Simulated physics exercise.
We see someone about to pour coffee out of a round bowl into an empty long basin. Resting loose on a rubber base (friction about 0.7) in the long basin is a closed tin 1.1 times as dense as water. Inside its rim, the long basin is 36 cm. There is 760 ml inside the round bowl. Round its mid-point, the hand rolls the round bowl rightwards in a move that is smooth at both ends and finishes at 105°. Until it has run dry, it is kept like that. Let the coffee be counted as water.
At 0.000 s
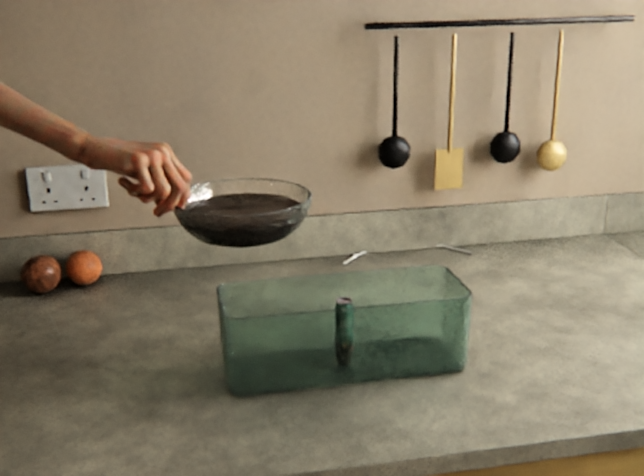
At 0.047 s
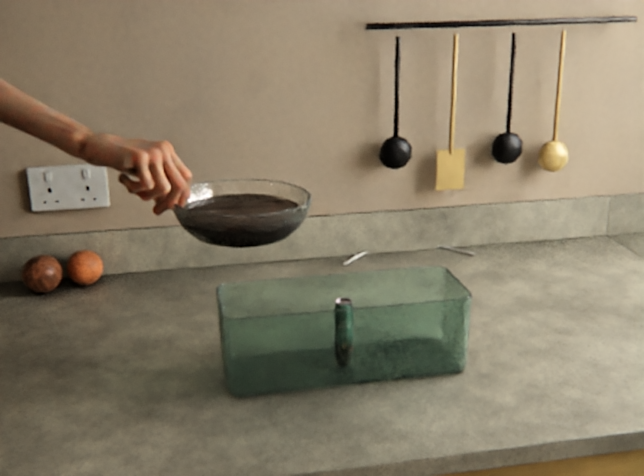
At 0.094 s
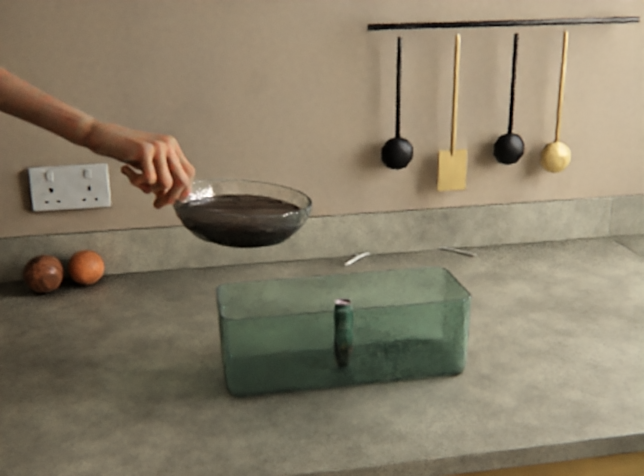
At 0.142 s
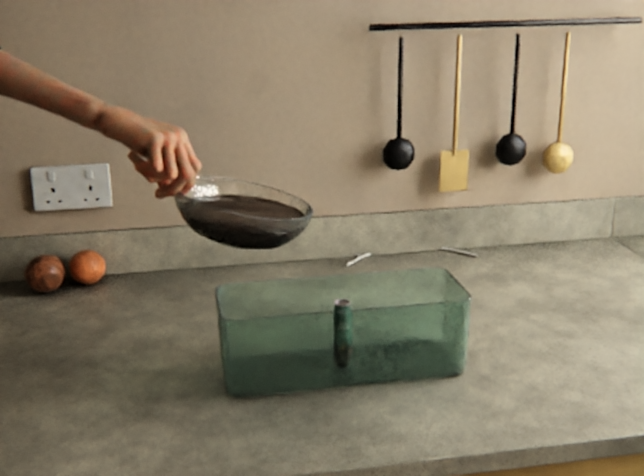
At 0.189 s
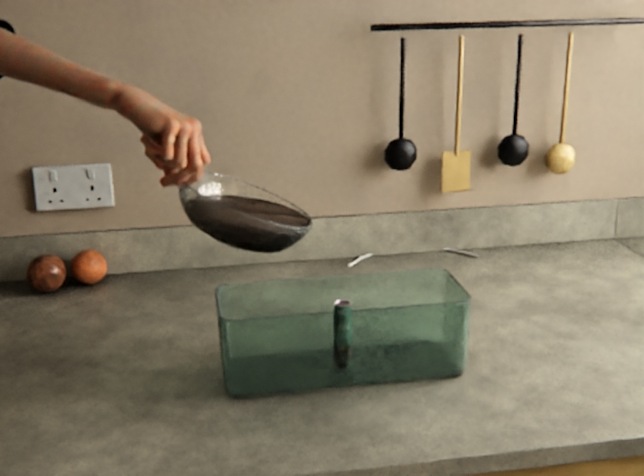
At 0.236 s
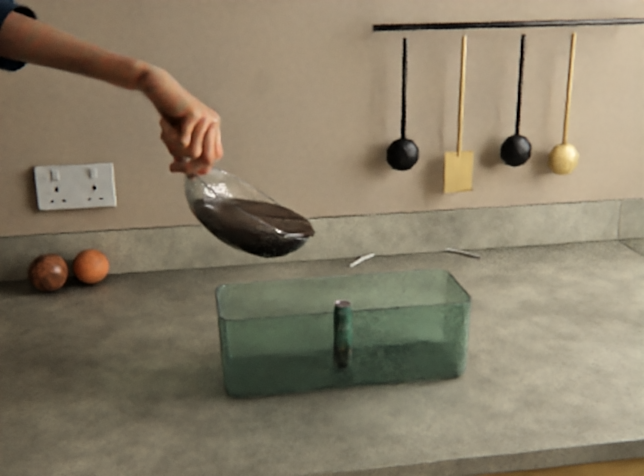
A hand raises one side of a glass bowl, tilting its dark liquid rightward above a green basin.
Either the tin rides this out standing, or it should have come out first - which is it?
I reckon it can't hold on.
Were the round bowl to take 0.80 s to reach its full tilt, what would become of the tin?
The tin would overturn.
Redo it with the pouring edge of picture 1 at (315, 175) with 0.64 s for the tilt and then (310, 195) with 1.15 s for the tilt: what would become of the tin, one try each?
The tin stays vertical the first time and stays vertical the second time.
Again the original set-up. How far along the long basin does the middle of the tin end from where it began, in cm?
8.5 cm.
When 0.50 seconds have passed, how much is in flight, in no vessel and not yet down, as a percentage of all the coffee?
About 18 per cent.
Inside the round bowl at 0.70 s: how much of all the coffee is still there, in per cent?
0 per cent or thereabouts.
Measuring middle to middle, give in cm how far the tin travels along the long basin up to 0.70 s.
Close to 4 cm.
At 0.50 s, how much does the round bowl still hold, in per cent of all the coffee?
Close to 2 in a hundred.
After 0.50 s the tilt is 96° and 2 per cent is still to pour; the tin stands where it began.
After 0.70 s the tilt is 105° and 0 per cent is still to pour; the tin leans 17°.
After 0.90 s the tilt is 105° and 0 per cent is still to pour; the tin lies on its side.
After 1.12 s the tilt is 105° and 0 per cent is still to pour; the tin lies on its side.
In the end the tin lies on its side.
